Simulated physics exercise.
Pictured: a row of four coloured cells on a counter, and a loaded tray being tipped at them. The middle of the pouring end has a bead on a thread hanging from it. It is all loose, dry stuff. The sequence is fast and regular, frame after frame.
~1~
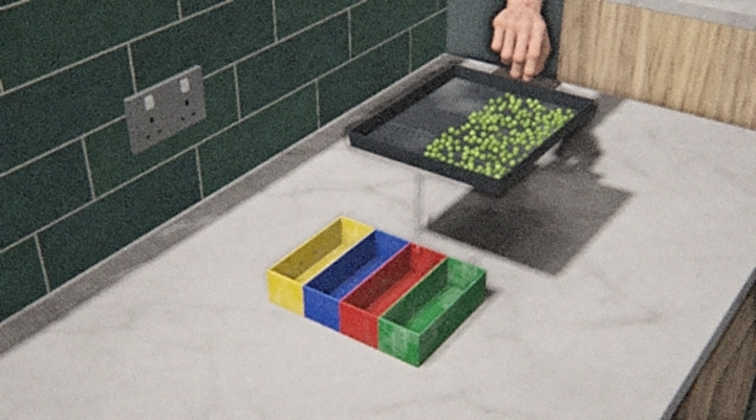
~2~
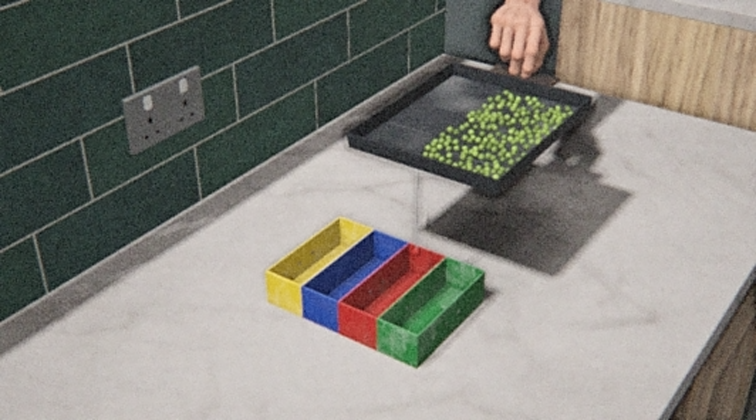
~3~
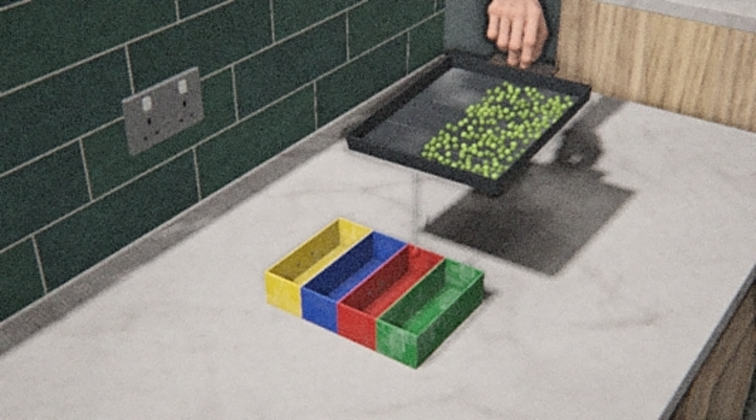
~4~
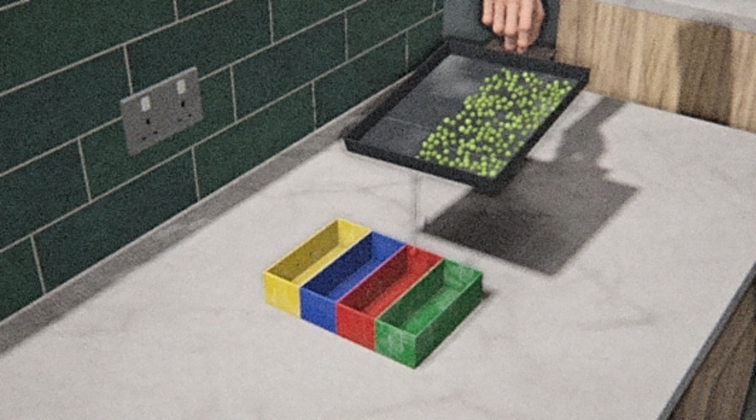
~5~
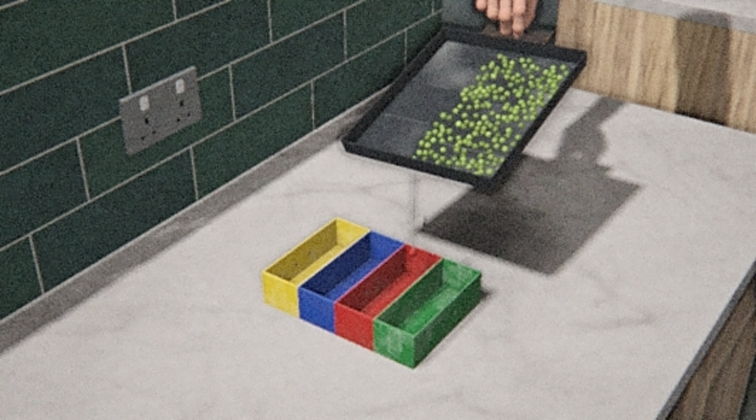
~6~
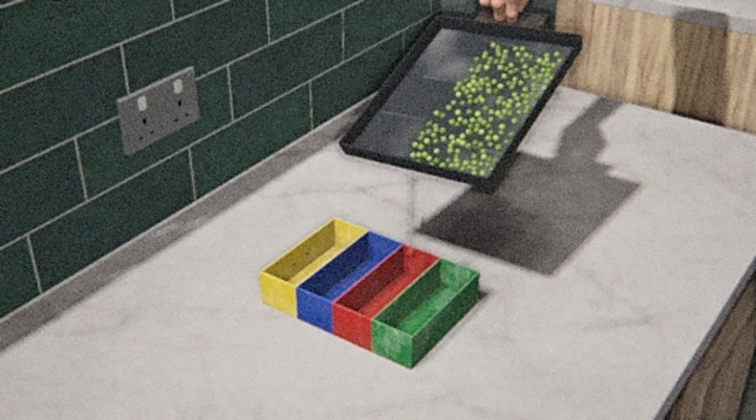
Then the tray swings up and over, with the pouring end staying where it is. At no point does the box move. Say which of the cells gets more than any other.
That would be the blue cell.
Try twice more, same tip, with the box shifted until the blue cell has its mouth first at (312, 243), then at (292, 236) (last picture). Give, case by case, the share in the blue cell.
Approximately 10 percent, followed by approximately 0 percent.
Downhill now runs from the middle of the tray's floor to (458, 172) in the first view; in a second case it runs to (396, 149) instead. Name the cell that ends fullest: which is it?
The first time it is that green cell, and the second time it is the cell in yellow.
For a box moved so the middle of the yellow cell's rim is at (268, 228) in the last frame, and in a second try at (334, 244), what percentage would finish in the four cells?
Well, you'd get about 70 per cent and then about 90 per cent.
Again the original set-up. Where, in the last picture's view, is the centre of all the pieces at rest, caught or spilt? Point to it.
Near (348, 302).
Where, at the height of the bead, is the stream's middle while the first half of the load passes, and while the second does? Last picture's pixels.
Around (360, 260) first; around (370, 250) second.
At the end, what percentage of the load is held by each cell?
Looks like the yellow cell ends near 20 %, the blue cell near 40 %, the red cell near 30 %, and the green cell near 10 %.
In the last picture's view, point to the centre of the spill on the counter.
The middle lies near (236, 303).
Soon, tray tipped steeply; nearly all on the tray; a small part falling or outside the box.
A while on, tray tipped past a quarter turn; most on the tray; a small part in the blue cell; a small part in the yellow cell; a stray few in the red cell; a stray few in the green cell; a small part falling or outside the box.
Towards the end, tray tipped past a quarter turn; about a third in the blue cell; about a quarter in the red cell; about a quarter in the yellow cell; a small part in the green cell; a small part falling or outside the box.
Finally, tray tipped past a quarter turn; about a third in the blue cell; about a quarter in the red cell; about a quarter in the yellow cell; a small part in the green cell; a small part outside the box.
